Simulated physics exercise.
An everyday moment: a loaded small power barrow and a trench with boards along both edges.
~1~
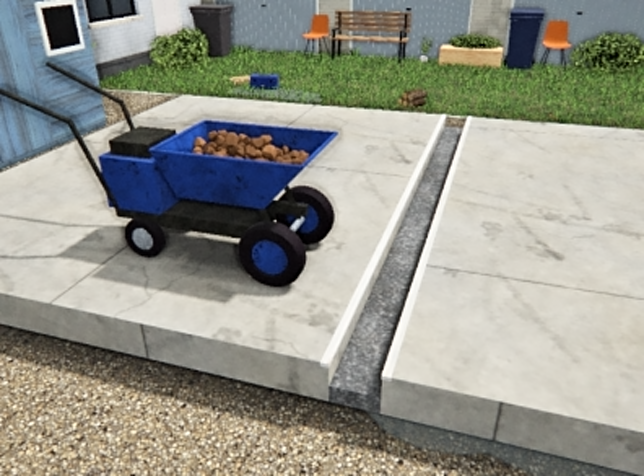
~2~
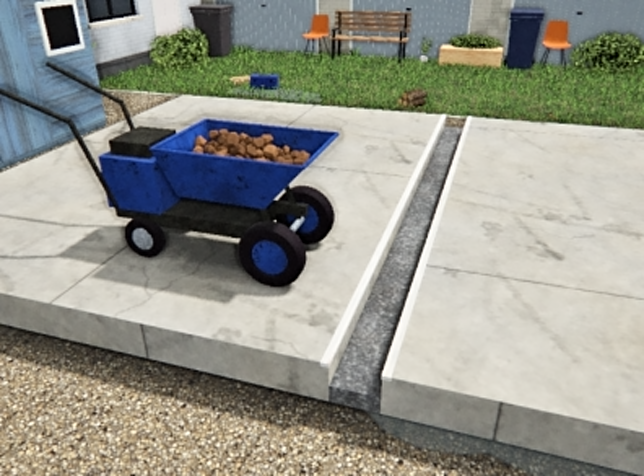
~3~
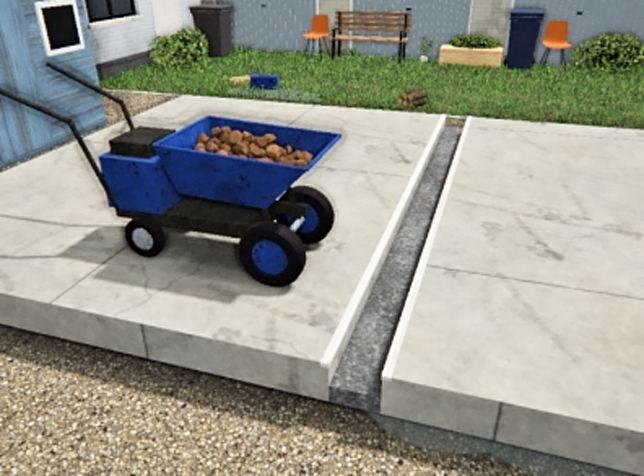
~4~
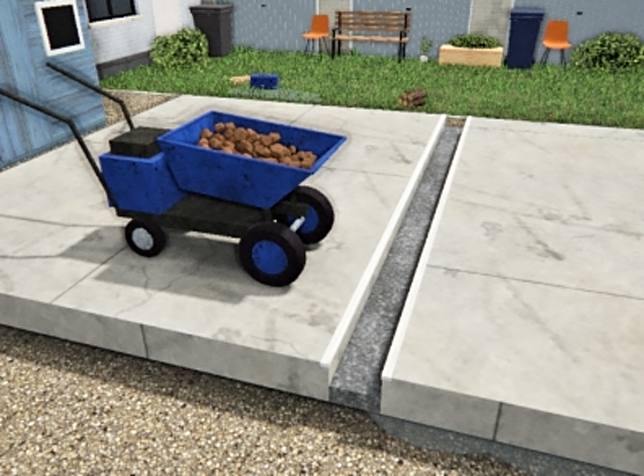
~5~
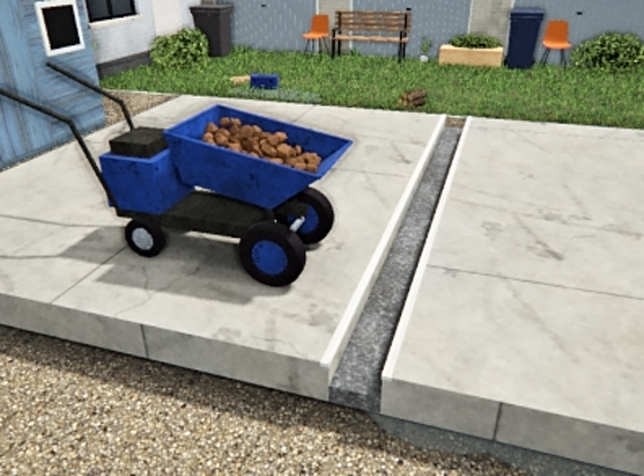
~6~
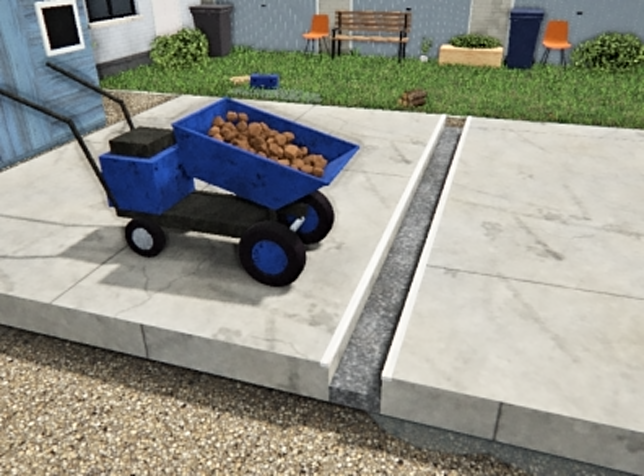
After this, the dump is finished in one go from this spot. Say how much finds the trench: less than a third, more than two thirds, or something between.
The trench takes from one third to two thirds.
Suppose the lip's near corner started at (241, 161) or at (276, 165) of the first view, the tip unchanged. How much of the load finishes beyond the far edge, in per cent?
The first gives 0 %, the second 20 %.
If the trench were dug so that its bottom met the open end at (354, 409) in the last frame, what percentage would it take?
Near 60 %.
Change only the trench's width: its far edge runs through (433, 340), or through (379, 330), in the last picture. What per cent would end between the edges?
Roughly 90 per cent, and 20 per cent.
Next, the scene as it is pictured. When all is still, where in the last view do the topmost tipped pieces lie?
Roughly at (453, 278).
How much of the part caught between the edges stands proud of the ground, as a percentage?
Roughly 20 in a hundred.
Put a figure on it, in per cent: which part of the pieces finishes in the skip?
It comes to 5 per cent or so.
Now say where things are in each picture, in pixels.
In the first picture, lip of the skip (302, 168), level; top of the load (235, 153), clay clods; first edge of the trench (344, 323); far edge (400, 334), the trench under half as wide as the skip, and about half as deep as wide.
In the second picture, lip of the skip (303, 168), level; top of the load (236, 153).
In the third picture, lip of the skip (306, 170), tipped barely; top of the load (238, 151).
In the fourth picture, lip of the skip (312, 173), tipped a little; top of the load (242, 149).
In the fifth picture, lip of the skip (319, 178), tipped a little; top of the load (235, 143).
In the sixth picture, lip of the skip (327, 184), tipped clearly; top of the load (242, 140); first edge of the trench (344, 323); far edge (400, 334).
Just after the last frame, skip tipped steeply; every one in the skip.
A moment on, skip tipped right over; roughly half in the skip; roughly a quarter in or heaped over the trench; roughly a quarter beyond it; just a few falling.
Further on, skip tipped right over; about a tenth in the skip; roughly half in or heaped over the trench; roughly half beyond it.
When it is over, skip tipped right over; about a tenth in the skip; roughly half in or heaped over the trench; roughly half beyond it.
